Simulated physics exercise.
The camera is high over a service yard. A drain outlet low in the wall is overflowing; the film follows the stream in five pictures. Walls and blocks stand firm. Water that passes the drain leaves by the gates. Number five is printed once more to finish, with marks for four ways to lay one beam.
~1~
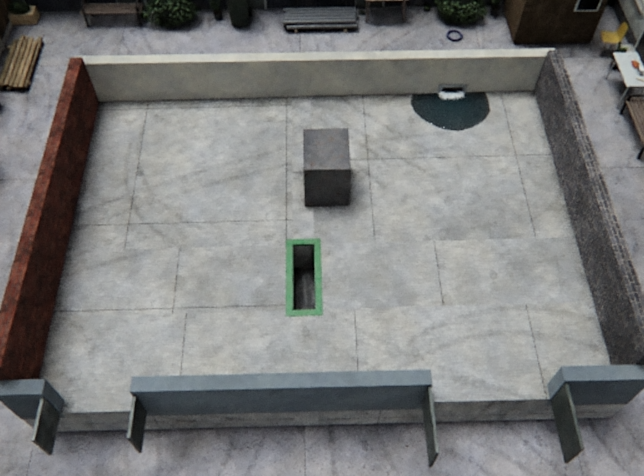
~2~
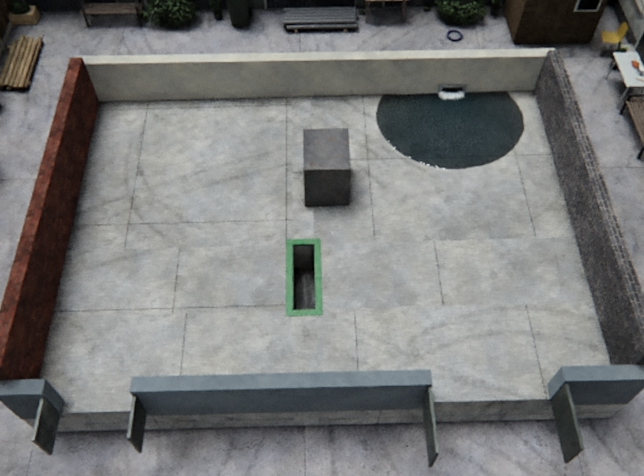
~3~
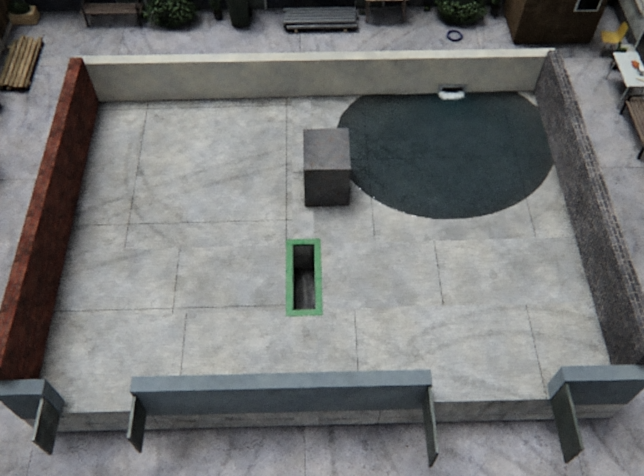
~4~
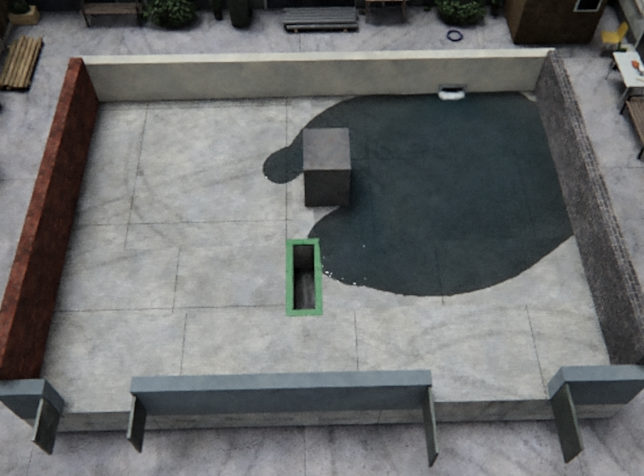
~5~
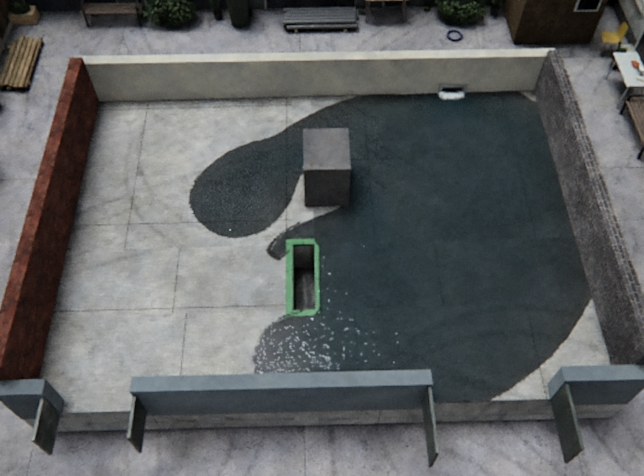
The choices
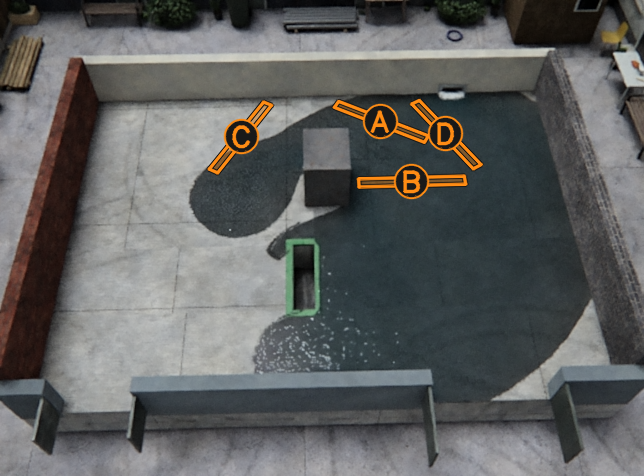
Dark water spreads across the pale concrete floor of a walled service yard, seen from high above by a still camera. A red wall stands left, a dark grey one right, a grey block near the middle above a green-edged gully, and blue-grey walls with open gates in front. From the outfall at upper right, the pool widens, wraps around the block, reaches the gully and runs into it while spreading toward the front wall.
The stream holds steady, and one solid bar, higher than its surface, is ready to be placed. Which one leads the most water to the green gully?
Take C.
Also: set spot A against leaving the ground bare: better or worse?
It is worse.
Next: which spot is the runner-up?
A.
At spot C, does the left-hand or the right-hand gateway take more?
The left one.
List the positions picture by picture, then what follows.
Outfall at (452, 89); green gully at (304, 276); open gate at (104, 398); open gate at (486, 387); 2 % of the ground under water, visible out to (457, 126); green gully still dry, in the first frame.
In the second frame, 8 % of the ground under water, visible out to (412, 156); green gully still dry.
In the third frame, 19 % of the ground under water, visible out to (394, 205); green gully still dry.
In the fourth frame, 34 % of the ground under water, visible out to (324, 266); green gully still dry.
In the fifth frame, 54 % of the ground under water, visible out to (291, 350); green gully taking water.
In orange, A from (336, 104) to (426, 139); B from (358, 182) to (464, 180); C from (213, 170) to (267, 103); D from (415, 102) to (477, 166).
With A, about 11 % of the stream goes into the green gully, about 88 % out by the gates.
With B, about 7 % of the stream goes into the green gully, about 93 % out by the gates.
With C, about 17 % of the stream goes into the green gully, about 83 % out by the gates.
With D, about 4 % of the stream goes into the green gully, about 96 % out by the gates.
